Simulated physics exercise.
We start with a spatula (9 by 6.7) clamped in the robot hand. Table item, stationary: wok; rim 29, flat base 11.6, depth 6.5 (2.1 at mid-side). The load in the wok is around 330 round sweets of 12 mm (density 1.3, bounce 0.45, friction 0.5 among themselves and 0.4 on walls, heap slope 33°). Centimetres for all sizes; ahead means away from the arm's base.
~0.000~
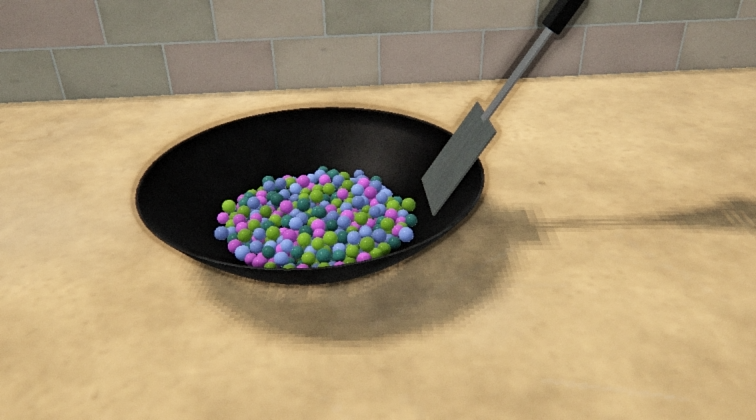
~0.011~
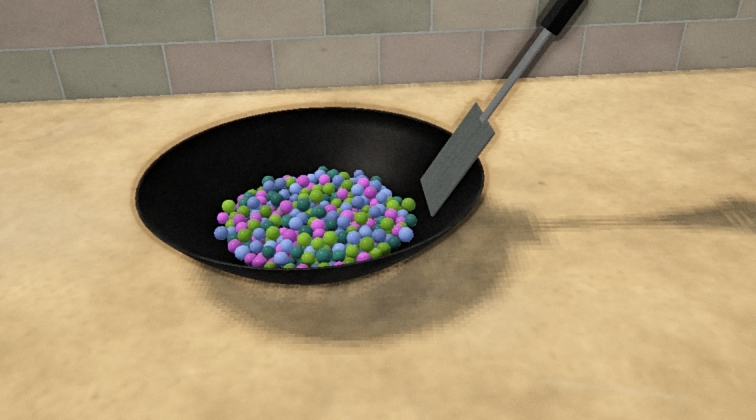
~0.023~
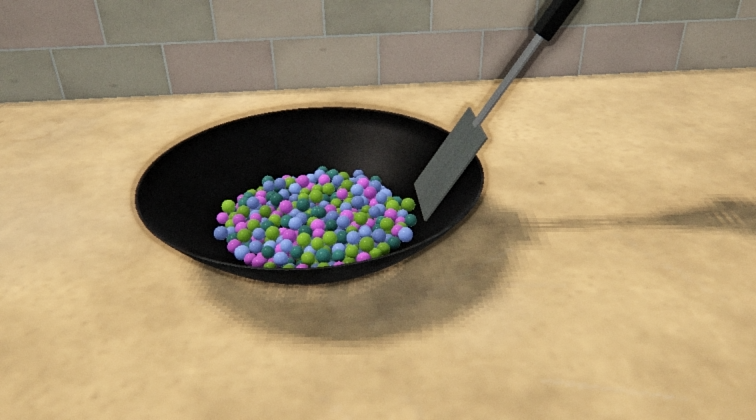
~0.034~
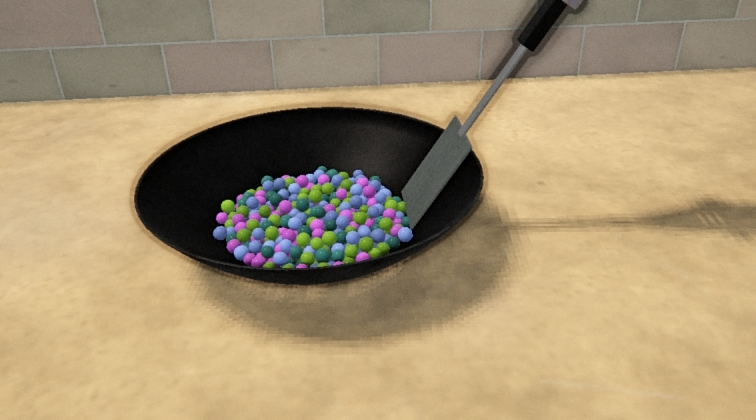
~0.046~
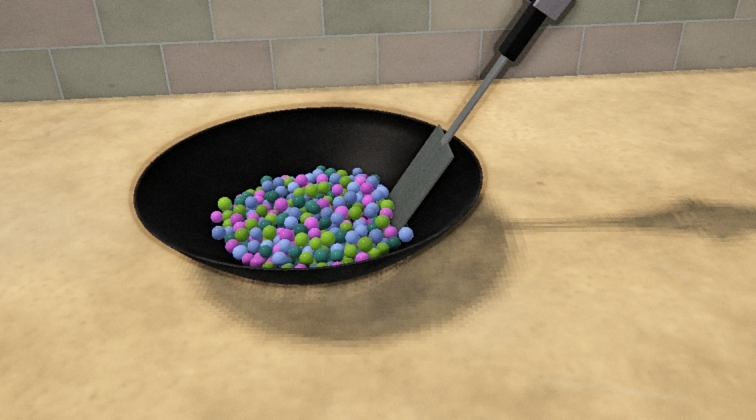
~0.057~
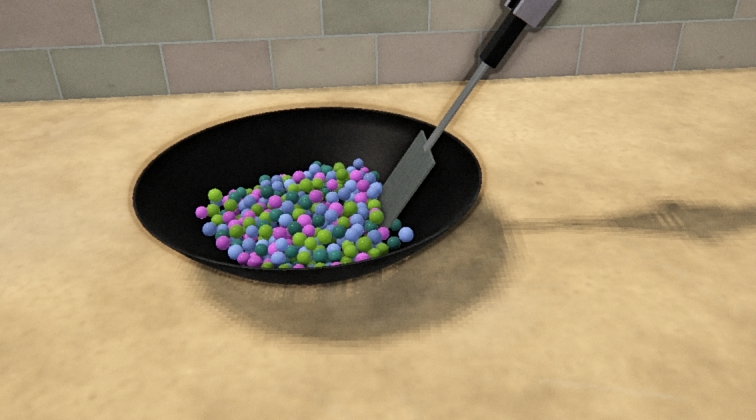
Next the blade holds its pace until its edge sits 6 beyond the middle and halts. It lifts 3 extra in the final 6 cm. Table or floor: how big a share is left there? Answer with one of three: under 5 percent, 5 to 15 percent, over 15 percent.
5 to 15 percent.
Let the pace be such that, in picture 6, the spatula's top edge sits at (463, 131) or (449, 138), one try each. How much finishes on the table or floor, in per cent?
Roughly 0 and 0 percent.
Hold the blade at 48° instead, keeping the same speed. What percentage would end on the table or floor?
Estimate for that slope: Some 10 per cent.
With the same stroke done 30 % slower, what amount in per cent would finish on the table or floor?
Estimate: Near 0 %.
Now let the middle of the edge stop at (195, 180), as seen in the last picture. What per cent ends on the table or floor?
35 %, roughly.
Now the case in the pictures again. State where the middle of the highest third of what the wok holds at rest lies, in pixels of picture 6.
Pixel position: Approx. (216, 212).
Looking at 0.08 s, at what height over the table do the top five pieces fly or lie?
Some 5 cm.
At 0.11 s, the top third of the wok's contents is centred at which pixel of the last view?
Around (271, 197).
After 0.08 s, sloping 57°, highest piece 6 above the table; 328 in the wok.
After 0.11 s, sloping 57°, highest piece 7 above the table; 328 in the wok.
After 0.33 s, sloping 57°, highest piece 8 above the table; 303 in the wok, 7 on the table or floor, 18 on the blade or in flight.
After 1.38 s, sloping 57°, highest piece 7 above the table; 303 in the wok, 25 on the table or floor.
At rest, 303 in the wok, 25 on the table or floor. That is 8 % on the table or floor.
